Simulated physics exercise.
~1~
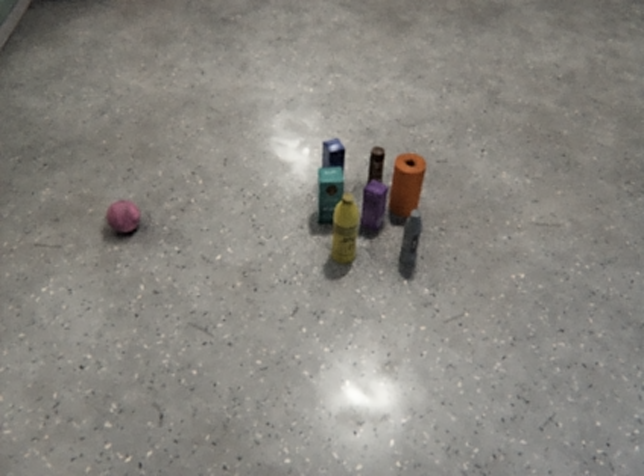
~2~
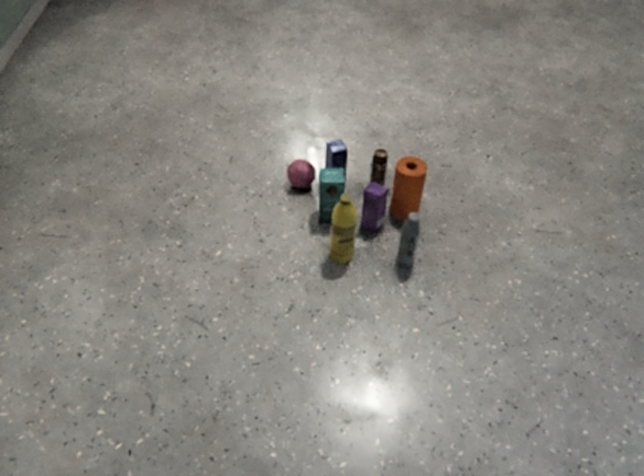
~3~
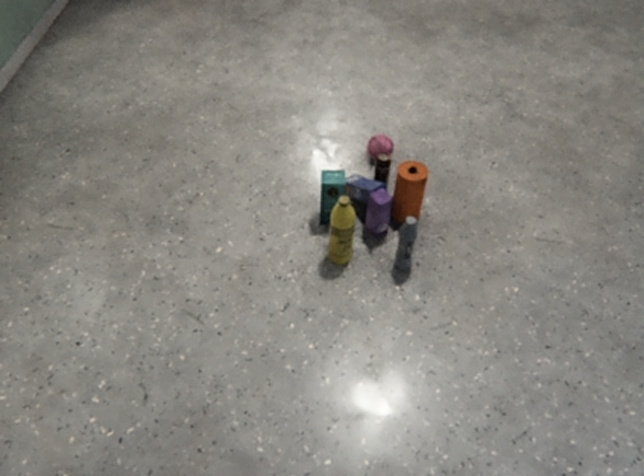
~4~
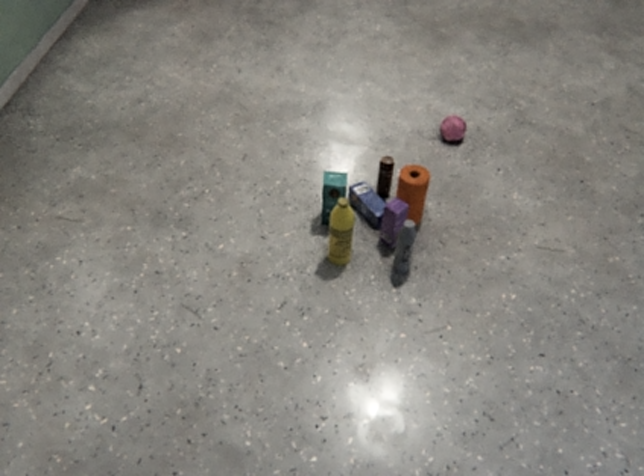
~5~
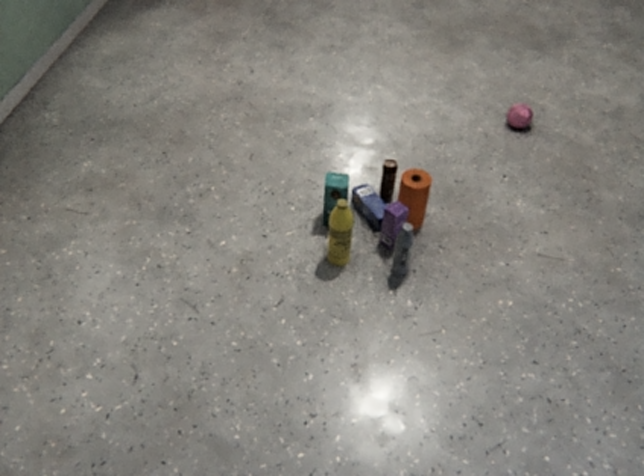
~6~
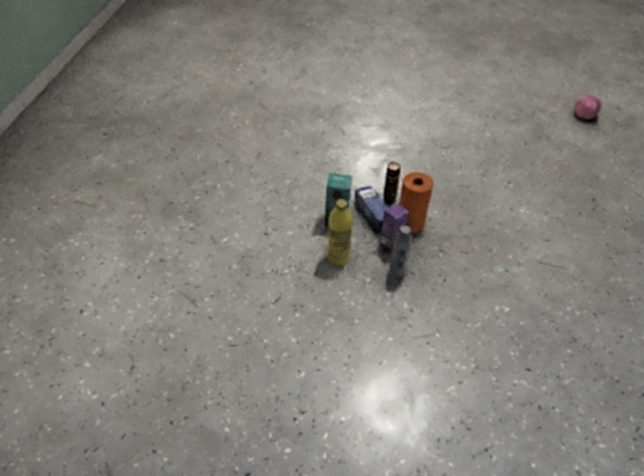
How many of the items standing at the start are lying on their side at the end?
One item ends up lying on its side, the blue carton. The others are all still upright.
The clip shows a pink ball rolling in from the left towards a cluster of upright household items on a speckled floor. It knocks the blue carton onto its side, the purple carton shifts slightly, and the ball rolls away to the right while the other items stay standing.
